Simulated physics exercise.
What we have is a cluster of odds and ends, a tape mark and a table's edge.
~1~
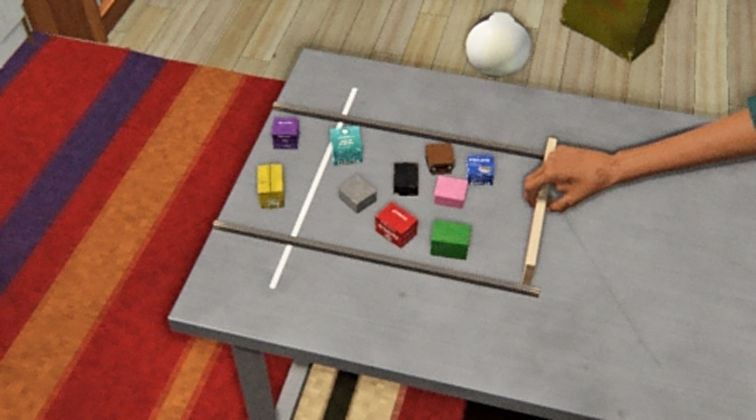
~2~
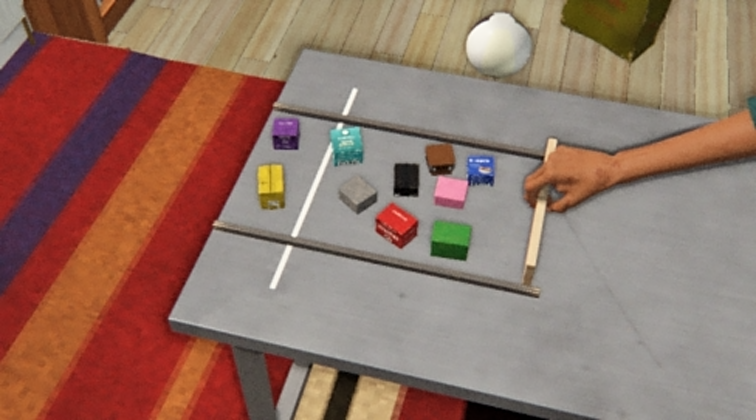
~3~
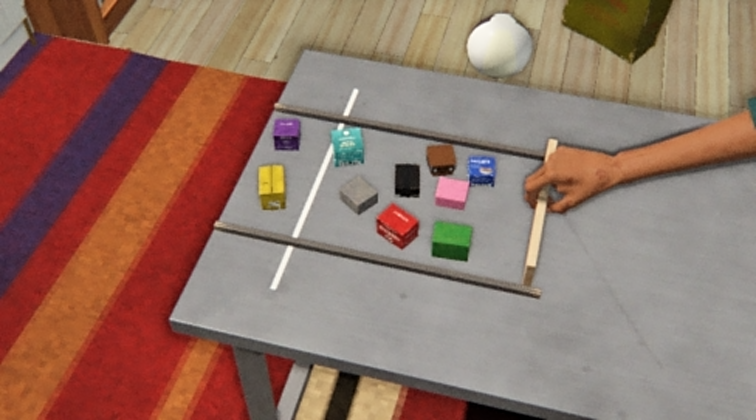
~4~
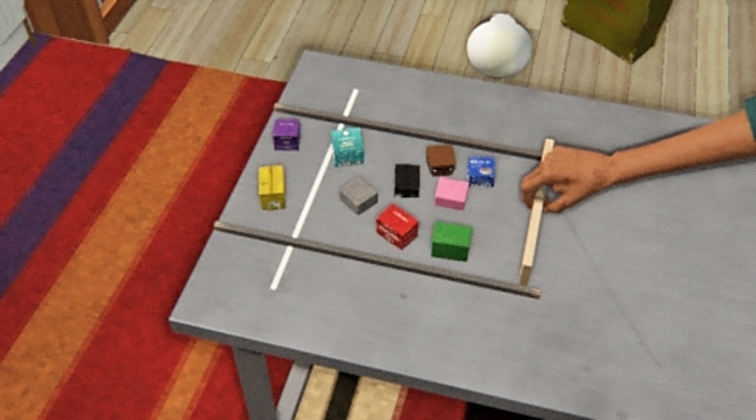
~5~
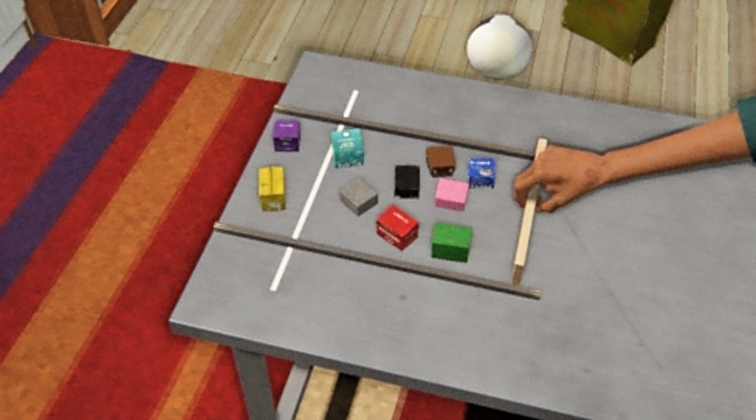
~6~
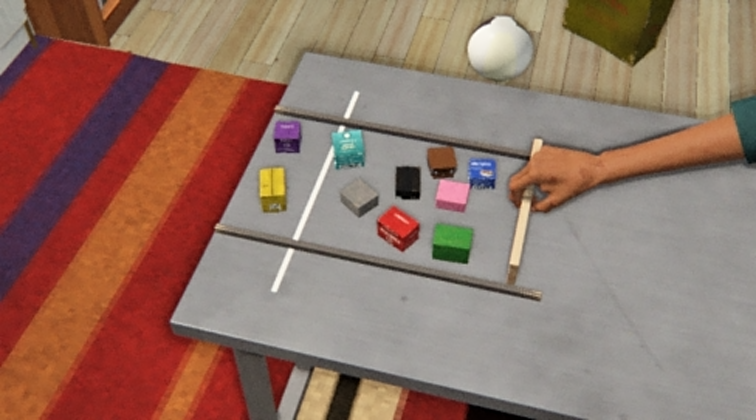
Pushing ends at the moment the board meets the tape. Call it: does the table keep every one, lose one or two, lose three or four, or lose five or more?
It loses one or two.
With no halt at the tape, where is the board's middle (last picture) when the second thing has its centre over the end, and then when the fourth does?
In pixels, around (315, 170) followed by around (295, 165).
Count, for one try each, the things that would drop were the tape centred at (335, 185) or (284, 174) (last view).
You'd find 1 and then 5 on the floor.
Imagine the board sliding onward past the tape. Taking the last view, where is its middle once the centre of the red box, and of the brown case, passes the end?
When the red box crosses, the middle is near (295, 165); when the brown case crosses, near (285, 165).
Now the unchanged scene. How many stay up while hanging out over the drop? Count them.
Answer: 2.
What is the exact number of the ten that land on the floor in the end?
The count is 1.
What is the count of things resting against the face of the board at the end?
In contact: 4.
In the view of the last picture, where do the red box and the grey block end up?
I'd put one close to (252, 203) and the other close to (298, 192).
Early on, none off yet; purple box at rest near (288, 137); yellow box at rest near (273, 191); turquoise box at rest near (348, 150).
A while later, none off yet; purple box at rest near (288, 137); yellow box at rest near (273, 191); turquoise box moving near (341, 147).
Further along, none off yet; purple box travelled about its own width near (270, 133); yellow box travelled a little near (261, 188); turquoise box travelled well along near (296, 137).
Finally, the number that fall off is one or two; lost, purple box.
